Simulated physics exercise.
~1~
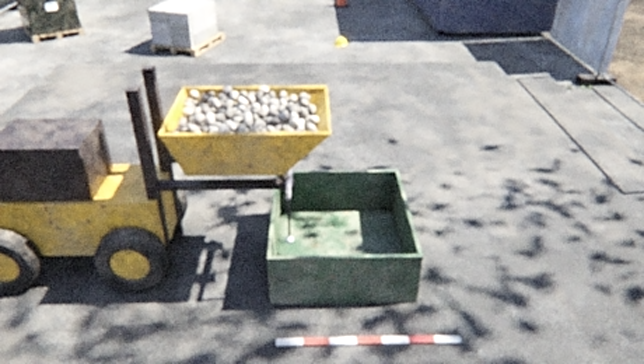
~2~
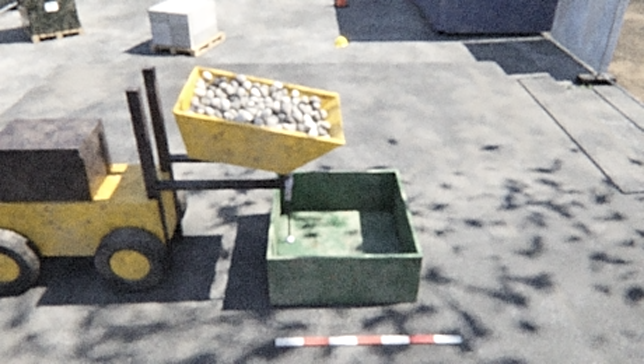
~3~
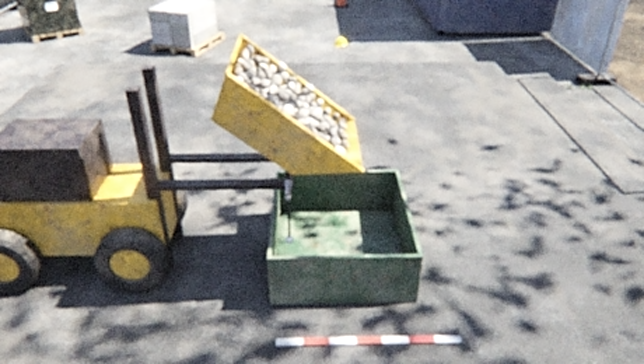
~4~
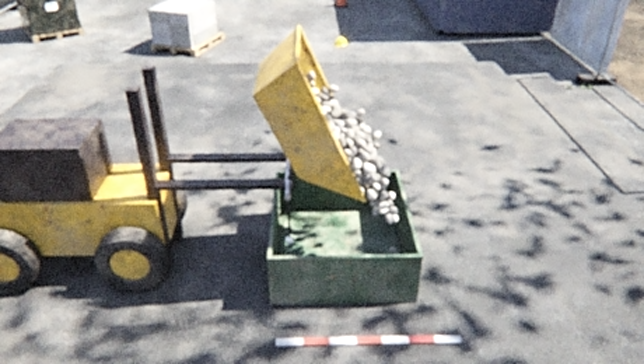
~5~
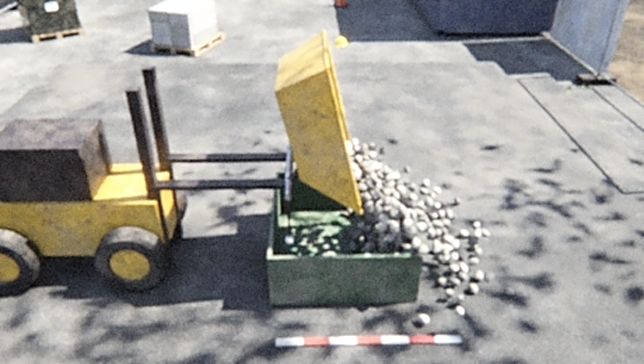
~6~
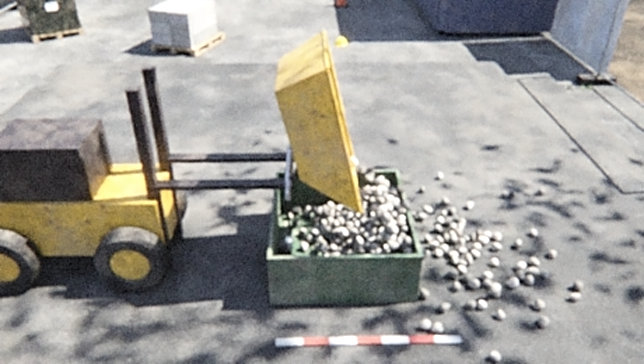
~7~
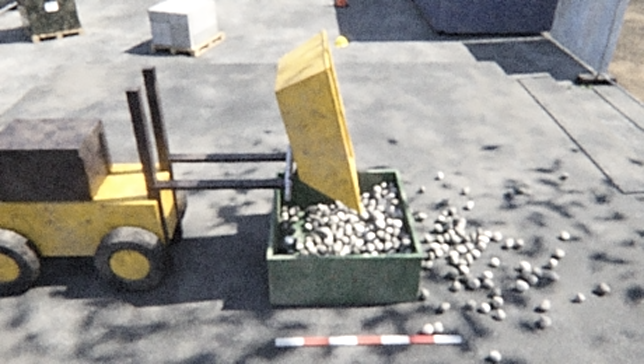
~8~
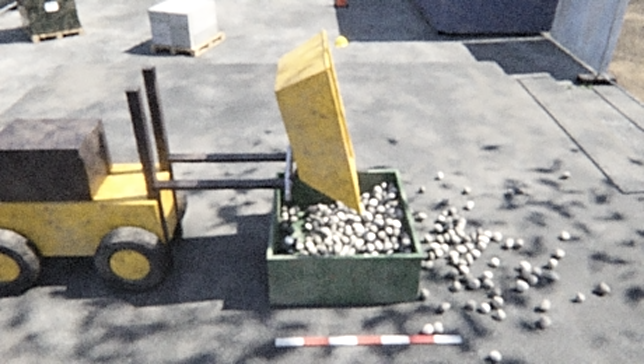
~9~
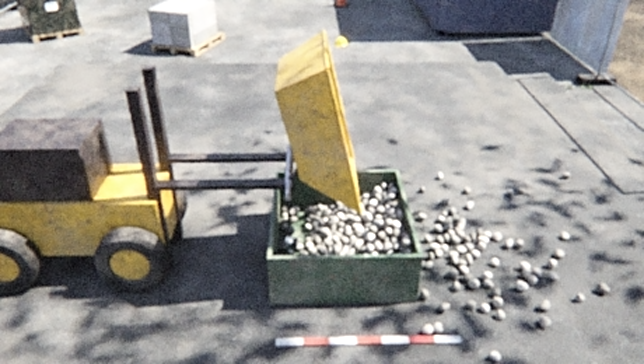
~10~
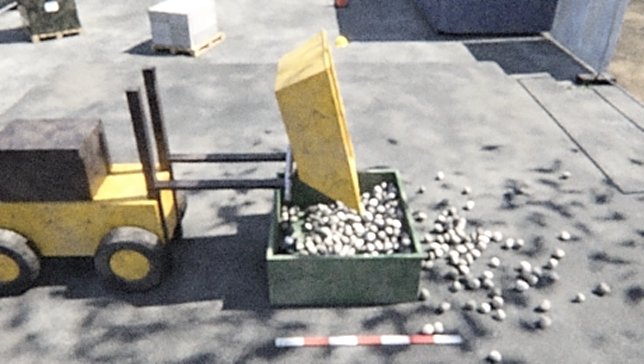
To begin with, a yellow fork truck on the left holds a yellow skip full of rounded grey stones above an open green bin, with a red and white striped staff lying in front. The skip tips toward the right, slowly at first and then steeply, while the truck stays put. Stones start to slide over its lower edge, then pour down in a thick rush. Most land in the bin, but some spill past its right side and scatter across the paving. Finally the skip stays steeply tilted and empty, the bin holds most of the stones, and the strays lie still.
